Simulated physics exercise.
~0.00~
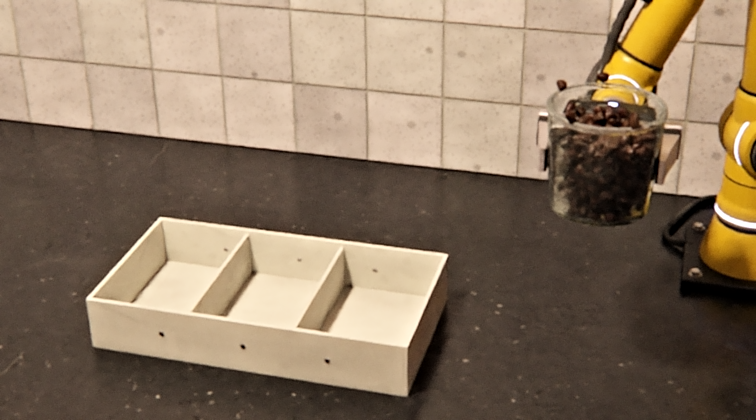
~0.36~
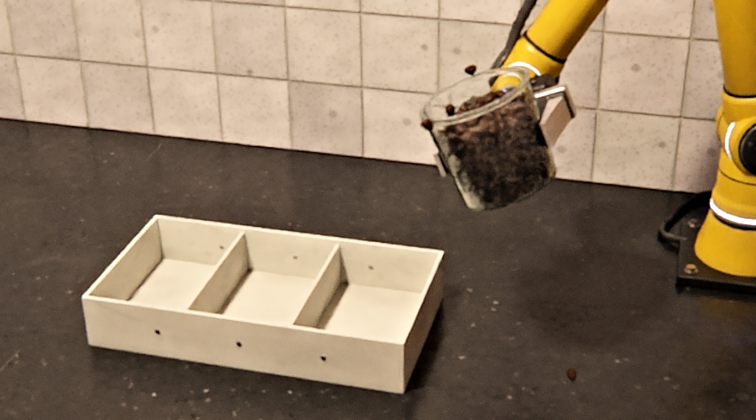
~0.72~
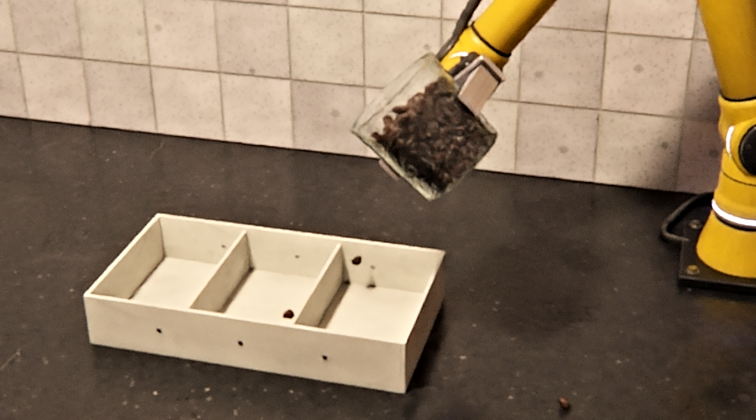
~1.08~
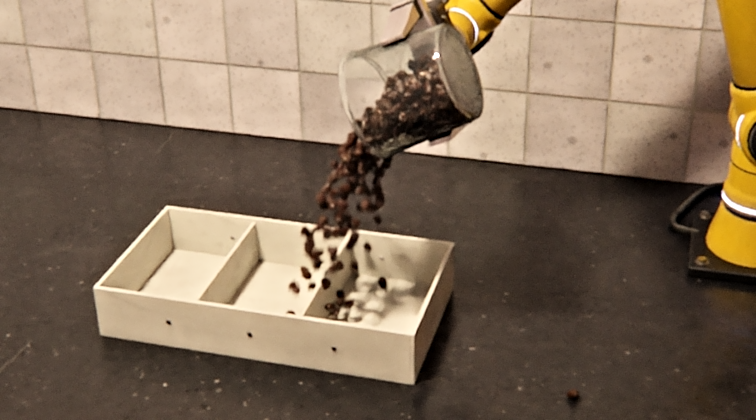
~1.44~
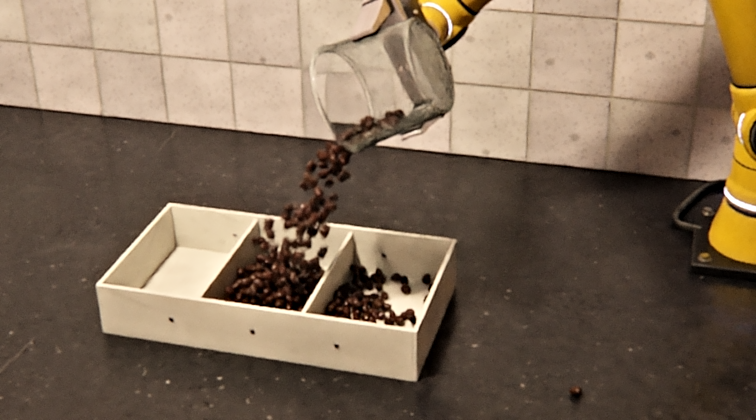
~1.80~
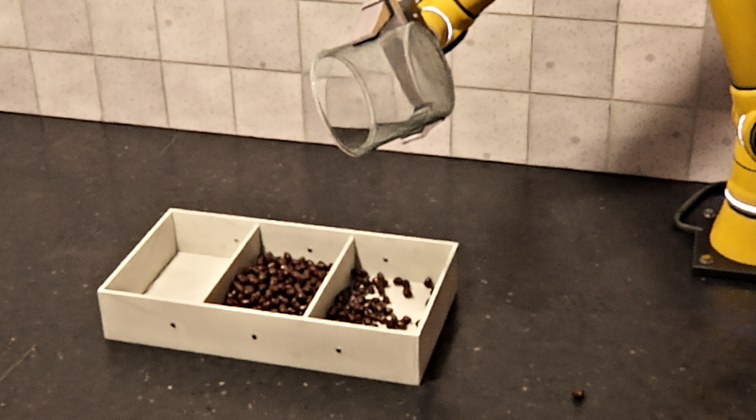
On a dark speckled counter before a pale tiled wall, seen from slightly above by a gently swaying camera, a yellow robot arm at the right holds a clear tumbler of dark brown beans. A cream box with three compartments sits at the left. The arm carries the tumbler left while tipping it, and a few beans drop early, one landing on the counter. Tipped further, the tumbler pours a stream into the right compartment, then shifts left and fills the middle one. It ends empty, with most beans in the middle, fewer at right and none at left.
